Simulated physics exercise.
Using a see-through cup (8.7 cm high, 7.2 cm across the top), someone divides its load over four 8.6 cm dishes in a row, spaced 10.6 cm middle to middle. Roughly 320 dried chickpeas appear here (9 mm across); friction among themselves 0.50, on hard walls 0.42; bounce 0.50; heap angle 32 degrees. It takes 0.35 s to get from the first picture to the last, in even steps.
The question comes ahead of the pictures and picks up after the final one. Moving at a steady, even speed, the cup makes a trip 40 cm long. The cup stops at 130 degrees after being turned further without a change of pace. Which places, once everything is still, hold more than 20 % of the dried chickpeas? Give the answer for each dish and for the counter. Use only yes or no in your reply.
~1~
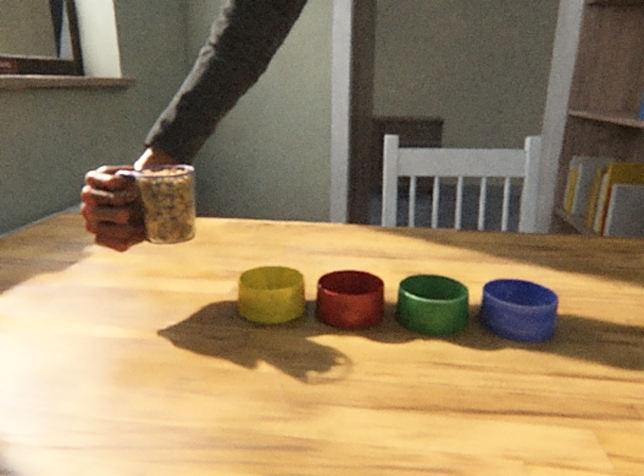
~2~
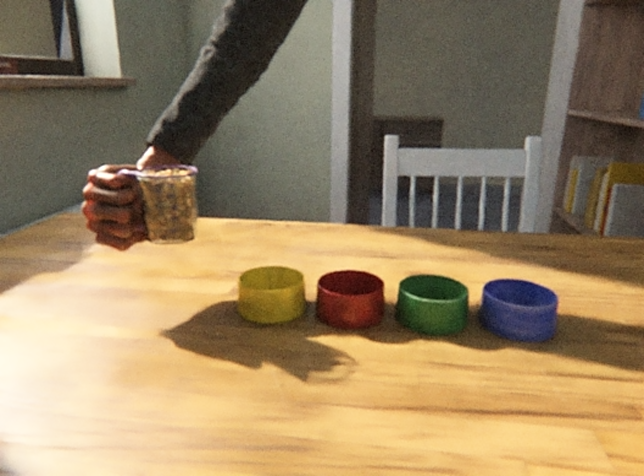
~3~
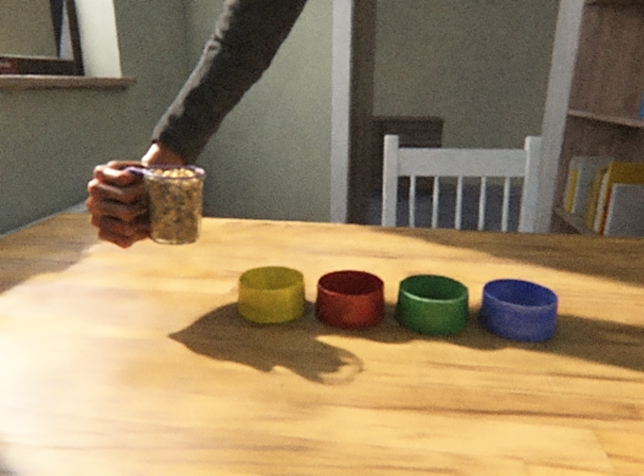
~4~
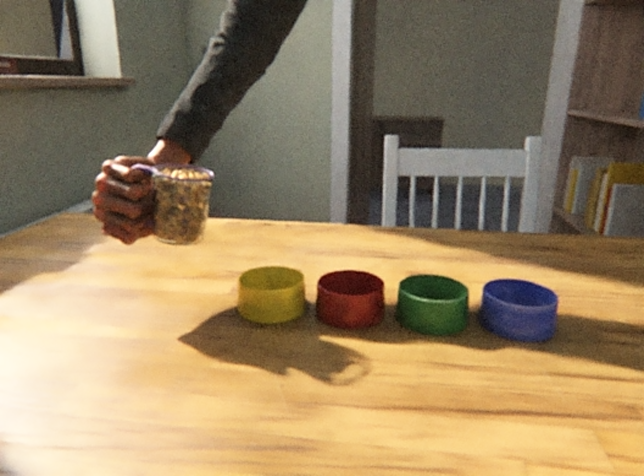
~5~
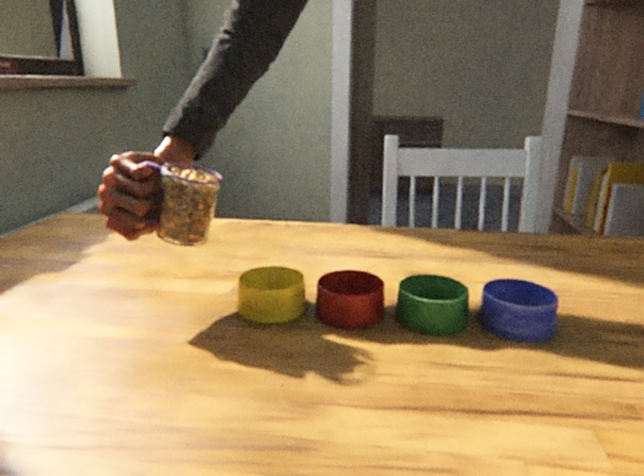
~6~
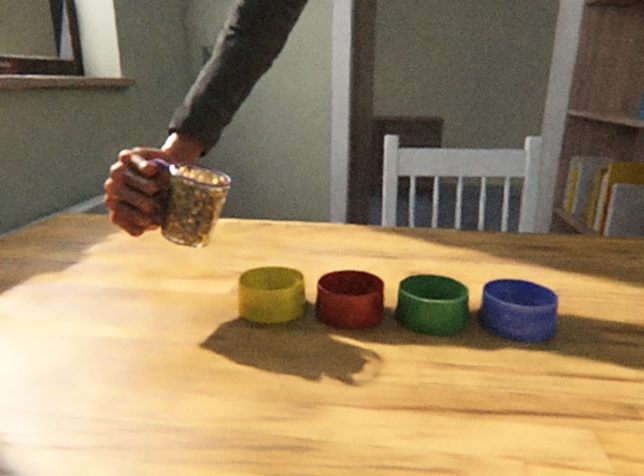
Red dish: Yes; blue dish: No; green dish: No; yellow dish: No; counter: Yes.
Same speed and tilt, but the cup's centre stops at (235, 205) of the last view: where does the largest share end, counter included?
Result: Biggest portion at yellow.
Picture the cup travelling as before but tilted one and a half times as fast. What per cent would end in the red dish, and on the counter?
Then red would get 70 and the counter 30.
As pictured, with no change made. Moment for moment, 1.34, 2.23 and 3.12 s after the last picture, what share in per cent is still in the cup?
At the three moments: 70, 0 and 0 percent.
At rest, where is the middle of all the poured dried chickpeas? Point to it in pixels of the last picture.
My guess is close to (375, 307).
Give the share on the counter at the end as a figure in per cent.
The share comes to some 40 percent.
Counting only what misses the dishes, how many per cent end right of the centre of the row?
I'd estimate close to 60 in a hundred.
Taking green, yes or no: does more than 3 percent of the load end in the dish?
With green the answer is affirmative.
Then, 1.34 s after the last picture, tilt 108 degrees; cup holds 70 %, red 25 %.
Then, 2.23 s after the last picture, tilt 130 degrees; cup holds 0 %, red 50 %, green 10 %.
Then, 3.12 s after the last picture, tilt 130 degrees; cup holds 0 %, red 50 %, green 10 %.
In the end, red 50 %, blue 0 %, green 10 %, yellow 0 %, counter 40 %.
